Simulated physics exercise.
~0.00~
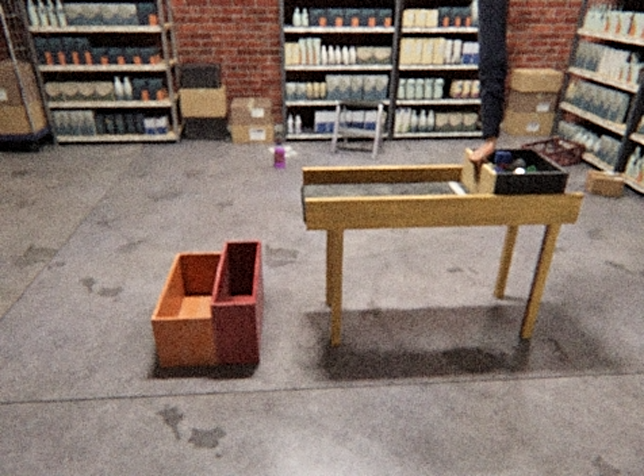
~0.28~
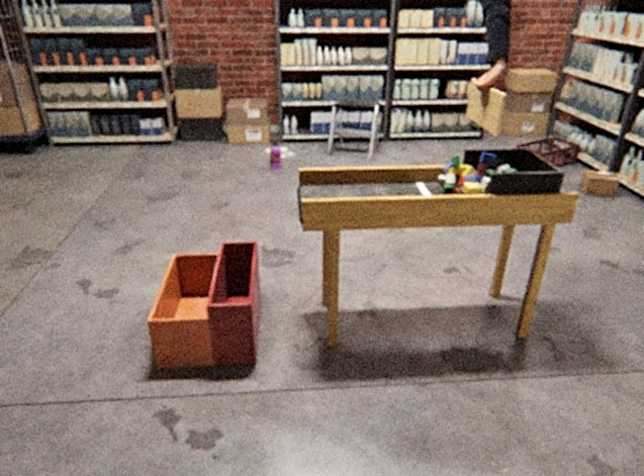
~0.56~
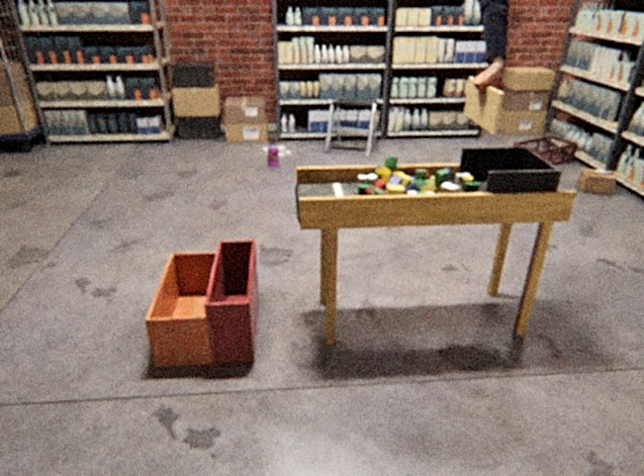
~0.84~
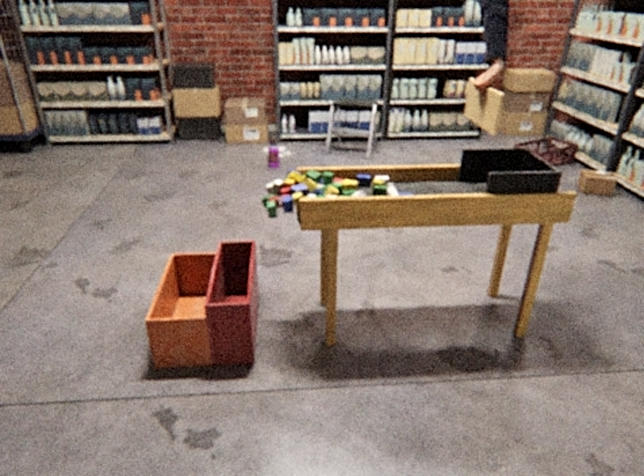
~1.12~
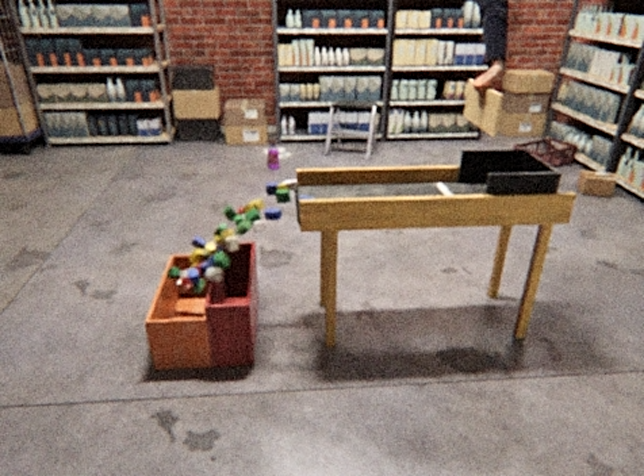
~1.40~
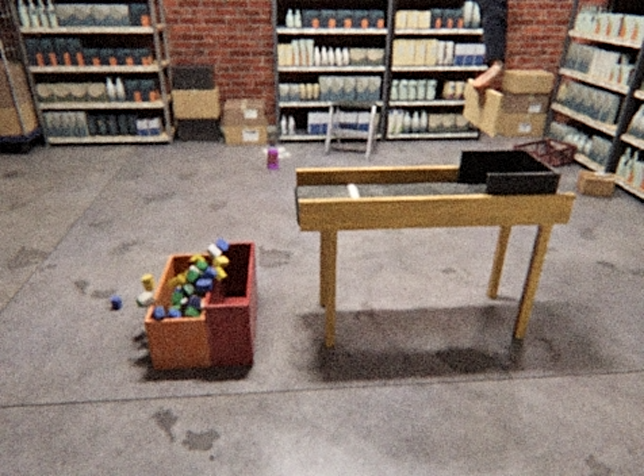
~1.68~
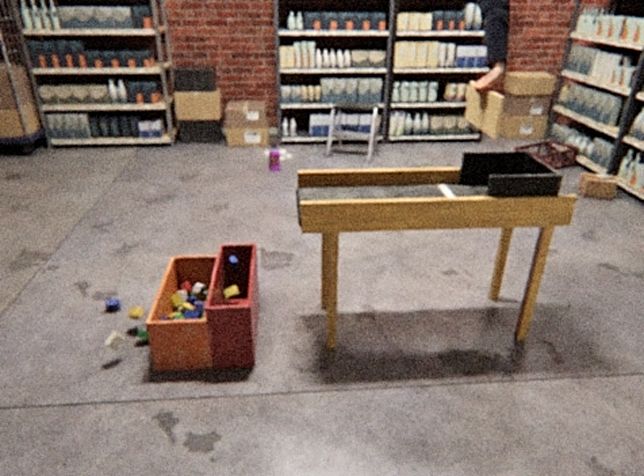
Colourful toy bricks riding a belt leftward off its end and falling mostly into an orange bin, a few landing on the floor.
